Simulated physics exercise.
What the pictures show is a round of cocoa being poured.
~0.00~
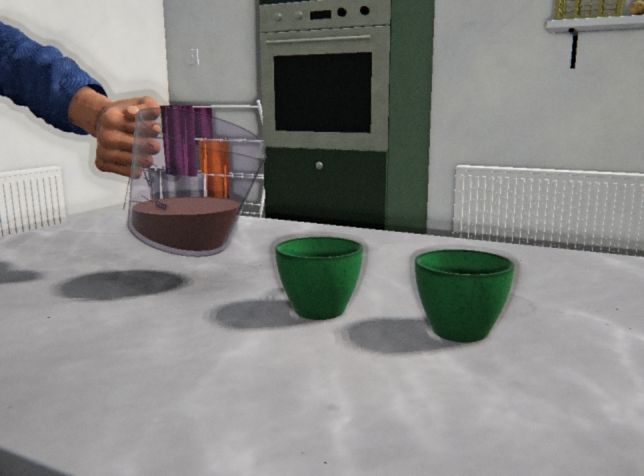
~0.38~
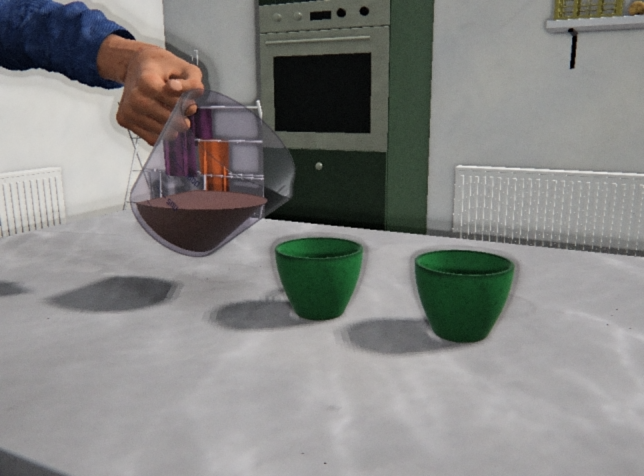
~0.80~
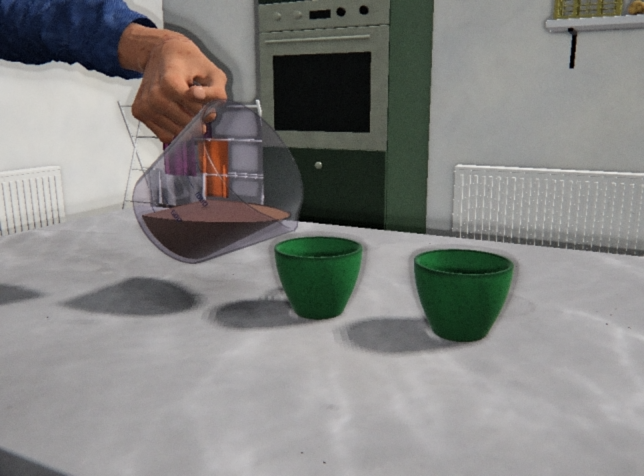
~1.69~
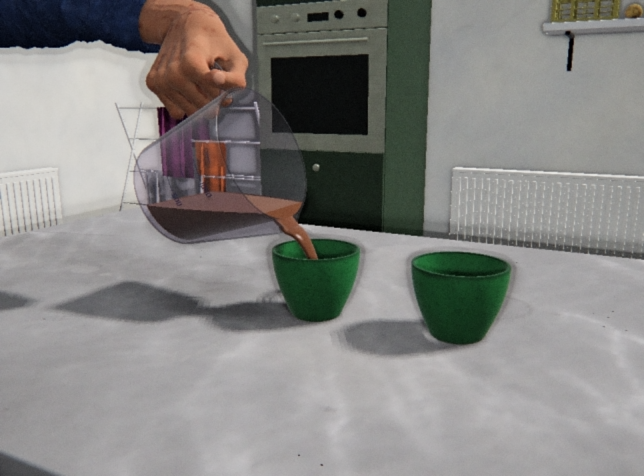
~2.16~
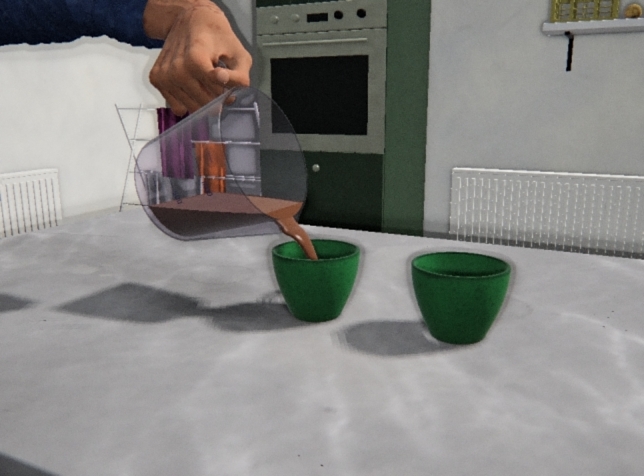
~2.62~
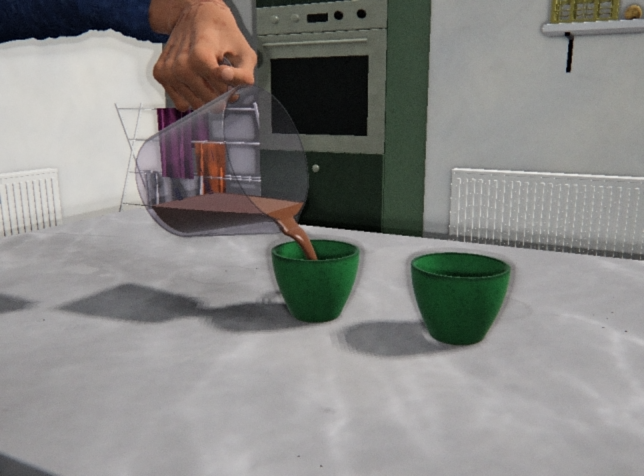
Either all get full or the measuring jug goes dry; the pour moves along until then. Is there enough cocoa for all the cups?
No.
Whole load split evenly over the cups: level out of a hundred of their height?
Around 70 per cent of the height.
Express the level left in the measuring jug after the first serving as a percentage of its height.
Roughly 5 %.
After 3.5 s, the first is about three quarters full.
After 8.8 s, the first is done and the measuring jug has about a quarter of its load.
After 14.1 s, the measuring jug is empty with one filled and the next at about a third of a serving.
